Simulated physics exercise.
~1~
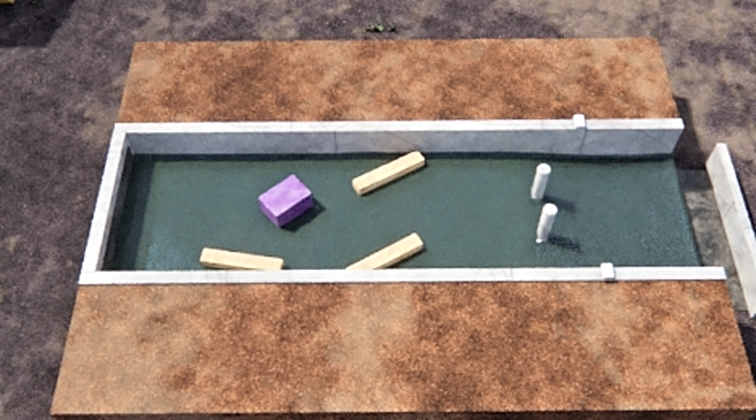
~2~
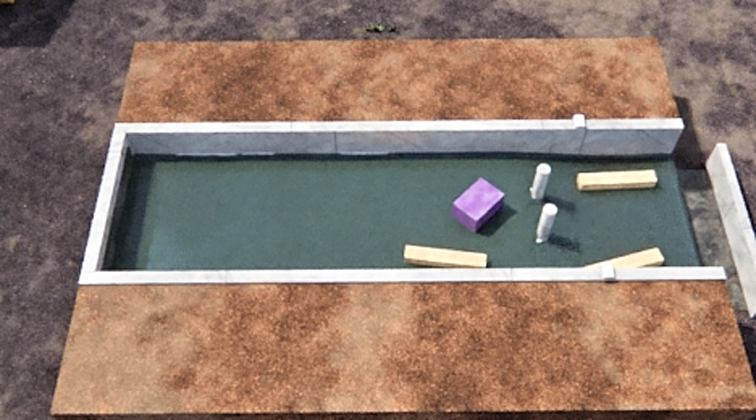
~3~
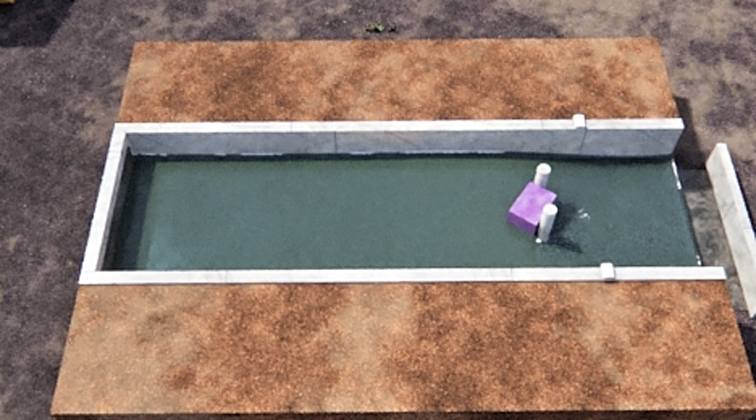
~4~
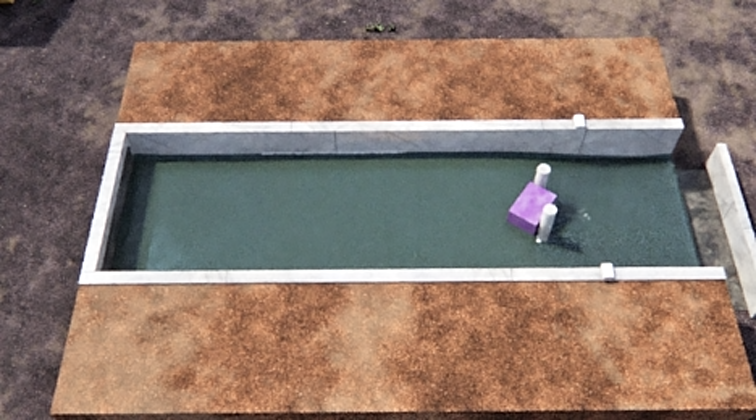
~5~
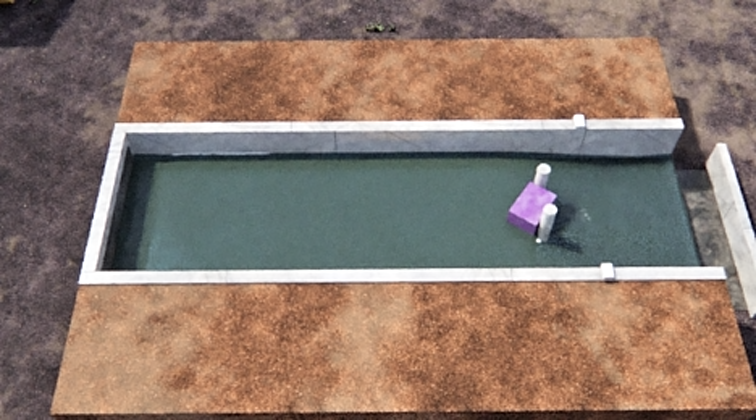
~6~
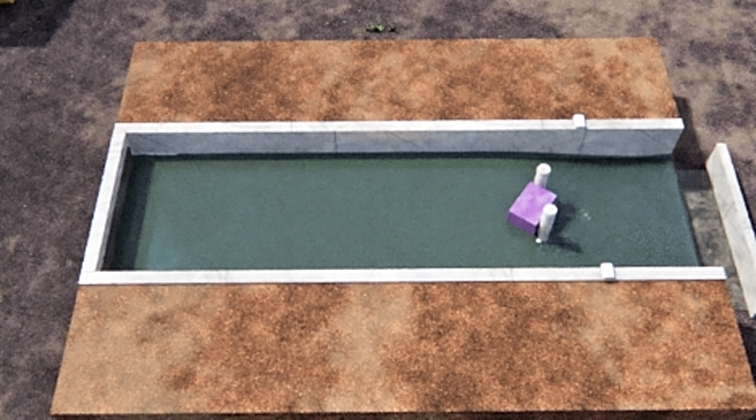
The purple crate drifts right with three beams, then lodges against two white posts as they leave.
